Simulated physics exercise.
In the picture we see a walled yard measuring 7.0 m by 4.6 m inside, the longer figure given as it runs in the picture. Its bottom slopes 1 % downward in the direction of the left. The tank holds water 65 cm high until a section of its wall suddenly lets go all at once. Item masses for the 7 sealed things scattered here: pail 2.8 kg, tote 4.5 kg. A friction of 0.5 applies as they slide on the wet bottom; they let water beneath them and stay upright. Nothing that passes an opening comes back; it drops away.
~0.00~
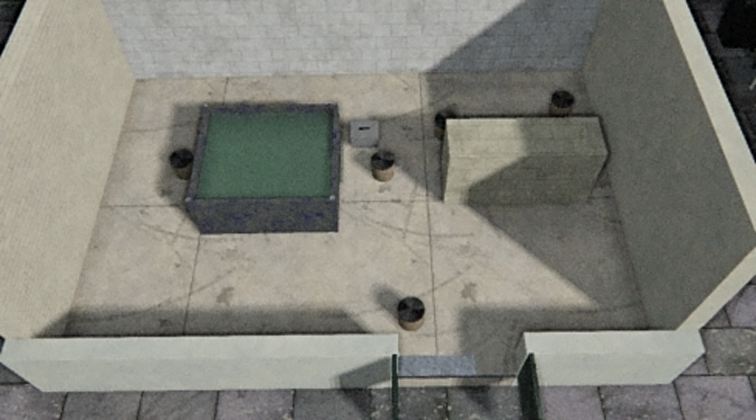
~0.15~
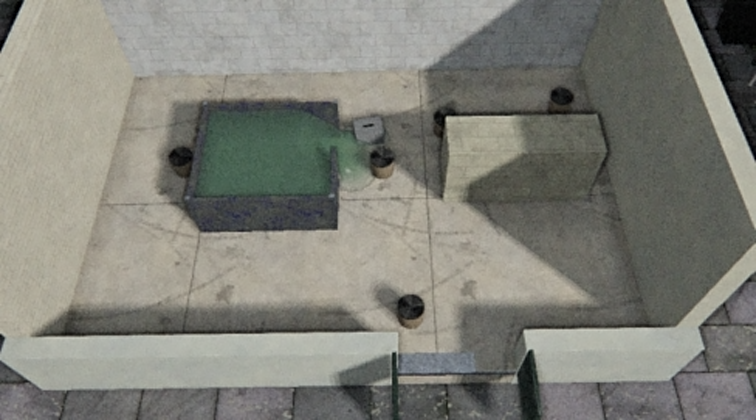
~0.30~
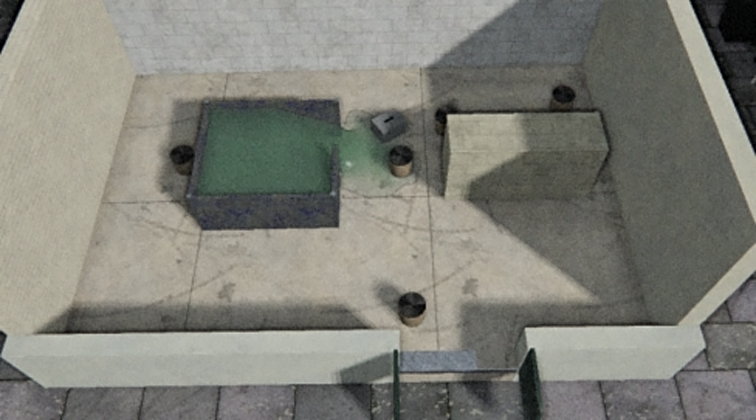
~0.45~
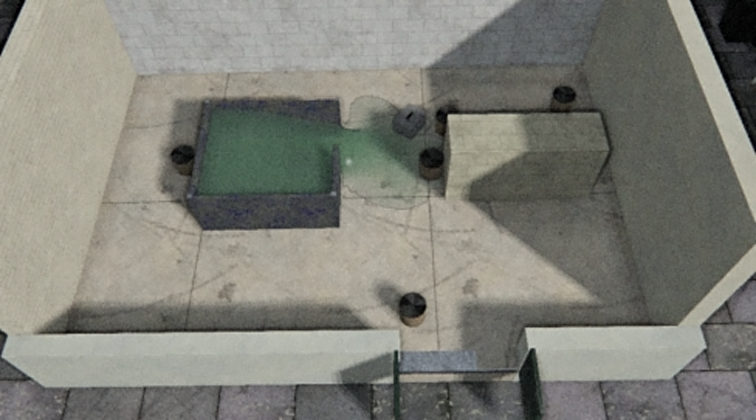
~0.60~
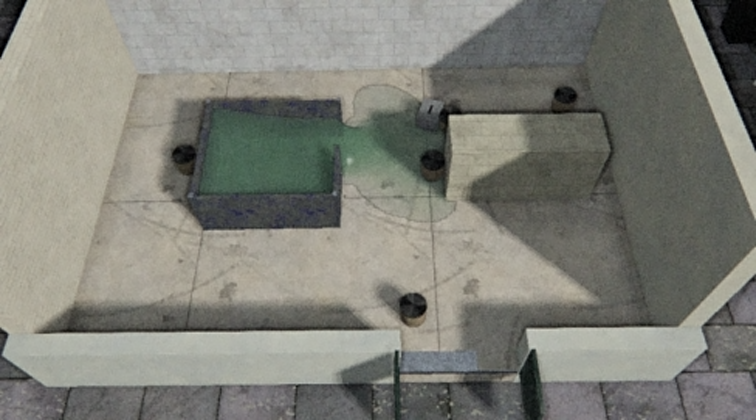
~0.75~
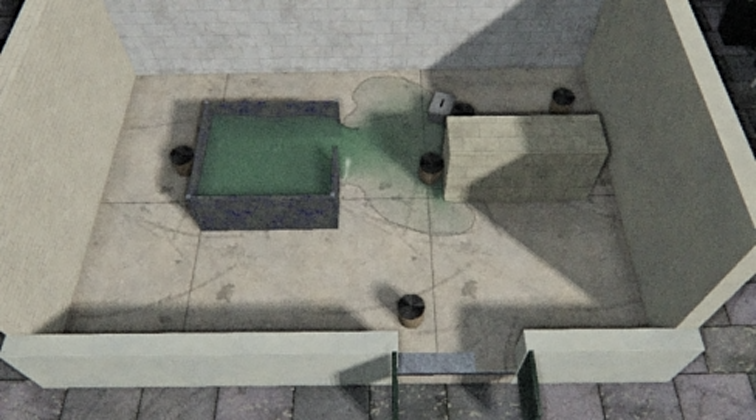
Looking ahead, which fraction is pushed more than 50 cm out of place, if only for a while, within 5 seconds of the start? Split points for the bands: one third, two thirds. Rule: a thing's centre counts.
My call: Two thirds or more.
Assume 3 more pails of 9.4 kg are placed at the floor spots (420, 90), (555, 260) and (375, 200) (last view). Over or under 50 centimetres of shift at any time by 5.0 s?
Beyond it, within it, within it.
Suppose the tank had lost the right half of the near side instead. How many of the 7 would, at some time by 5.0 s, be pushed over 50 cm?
That gives 2 of them.
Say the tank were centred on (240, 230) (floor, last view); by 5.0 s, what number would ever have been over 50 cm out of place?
Result: 5.
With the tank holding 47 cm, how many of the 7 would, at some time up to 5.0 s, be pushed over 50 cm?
Result: 5.
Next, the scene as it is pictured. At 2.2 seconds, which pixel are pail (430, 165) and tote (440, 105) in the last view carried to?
First one near (364, 290), second near (564, 63).
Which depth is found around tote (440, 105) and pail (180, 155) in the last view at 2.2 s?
Roughly 20 and 0 cm.
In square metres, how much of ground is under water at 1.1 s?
Somewhere around 9.0 m2, roughly.
After 1.1 s 4 of 7 are over 50 cm from their spots; 1 afloat.
After 2.2 s 4 of 7 are over 50 cm from their spots; 4 afloat.
After 3.5 s 4 of 7 are over 50 cm from their spots; 4 afloat.
After 5.0 s 5 of 7 are over 50 cm from their spots, and 5 have been at some point; 4 afloat.
